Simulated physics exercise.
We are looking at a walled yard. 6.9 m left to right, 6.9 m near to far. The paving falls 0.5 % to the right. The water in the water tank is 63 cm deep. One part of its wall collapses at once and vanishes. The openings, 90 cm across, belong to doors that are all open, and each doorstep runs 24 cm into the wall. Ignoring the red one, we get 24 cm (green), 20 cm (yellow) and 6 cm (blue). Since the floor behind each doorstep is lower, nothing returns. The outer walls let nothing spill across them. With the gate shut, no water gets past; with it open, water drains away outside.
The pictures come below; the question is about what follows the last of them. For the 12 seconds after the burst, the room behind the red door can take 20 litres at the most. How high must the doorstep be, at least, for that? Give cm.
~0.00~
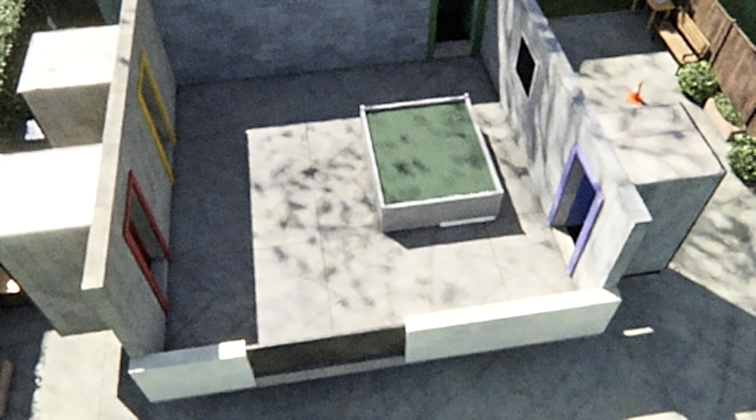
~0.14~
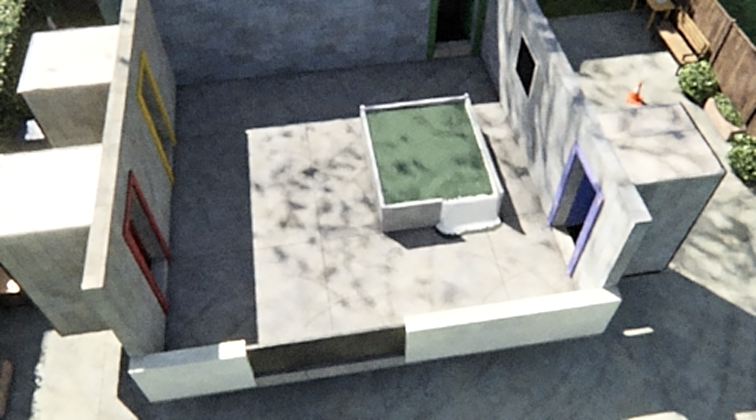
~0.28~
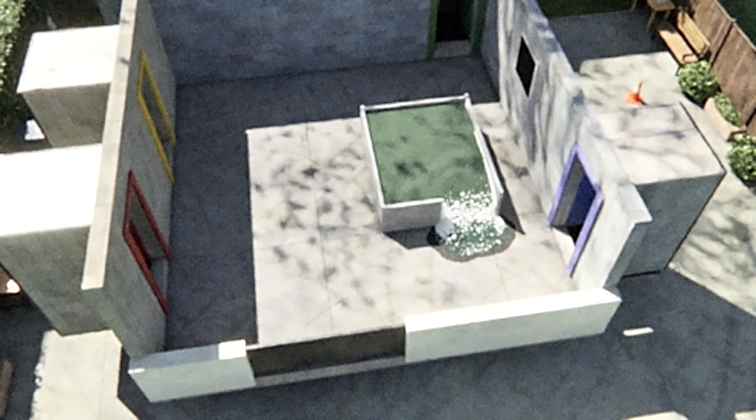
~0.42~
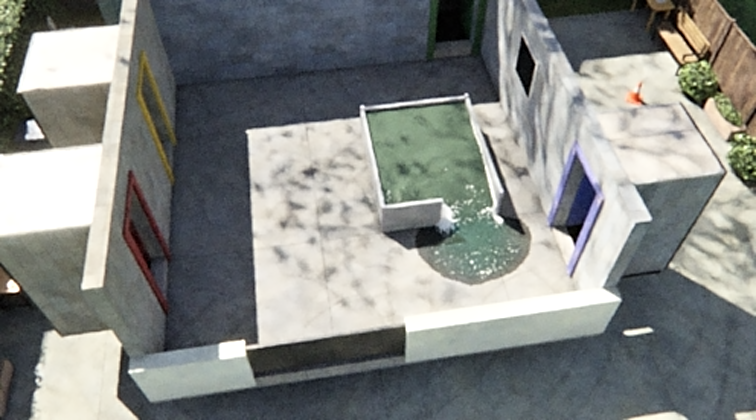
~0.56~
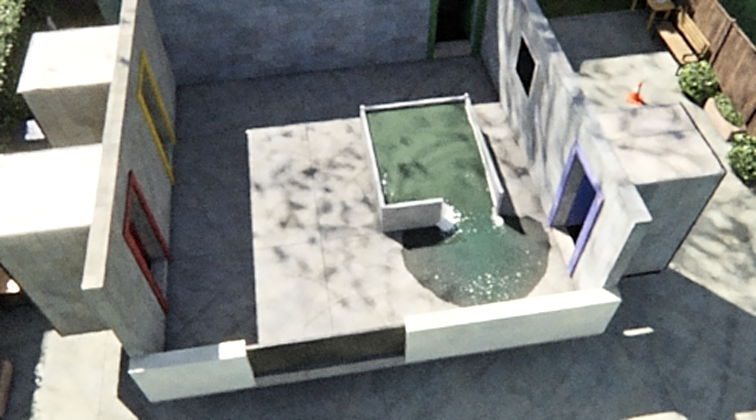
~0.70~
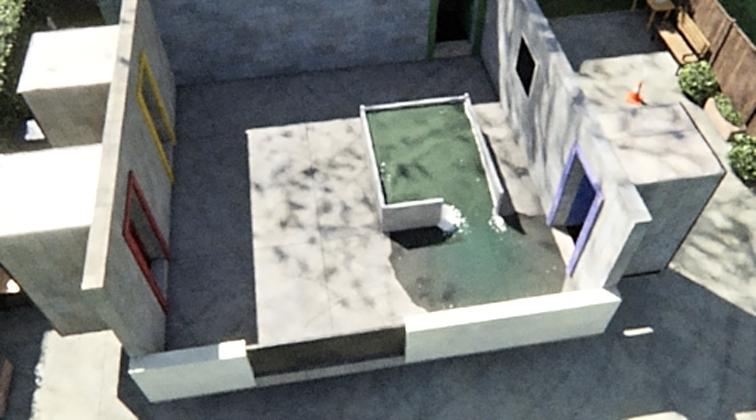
About 9.5 cm.
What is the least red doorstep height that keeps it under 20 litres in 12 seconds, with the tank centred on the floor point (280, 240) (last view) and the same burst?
Minimum: Approx. 8.5 cm.
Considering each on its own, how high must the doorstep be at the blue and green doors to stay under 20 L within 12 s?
Roughly 23 cm for the blue door and roughly 6.5 cm for the green door.
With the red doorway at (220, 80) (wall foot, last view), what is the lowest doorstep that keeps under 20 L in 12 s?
About 6.5 cm.
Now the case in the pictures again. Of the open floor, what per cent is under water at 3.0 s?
25 %.
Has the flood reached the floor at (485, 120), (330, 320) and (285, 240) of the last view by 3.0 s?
1: Unwetted; 2: Awash; 3: Unwetted.
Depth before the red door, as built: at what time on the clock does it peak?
Peak time: Around 4.5 s.
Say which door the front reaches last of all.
Door: Green.
After 1.4 s water covers 15 % of the floor, deepest (50 cm) near (574, 317); it has not reached the red door.
After 3.0 s water covers 25 % of the floor, deepest (32 cm) near (574, 317); it has not reached the red door.
After 12.0 s water covers 100 % of the floor, deepest (12 cm) near (386, 127); 6 cm at the red door, 0 litres in over its 18 cm doorstep.
At the red door as built, the water arrived by 3.8 s and peaked near 15 cm at 4.6 s.
Run again over the same 12 s with other heights there, 38 litres in over 8 cm, 8 litres over 11 cm. The limit of 20 litres is kept from about 9.5 cm up.
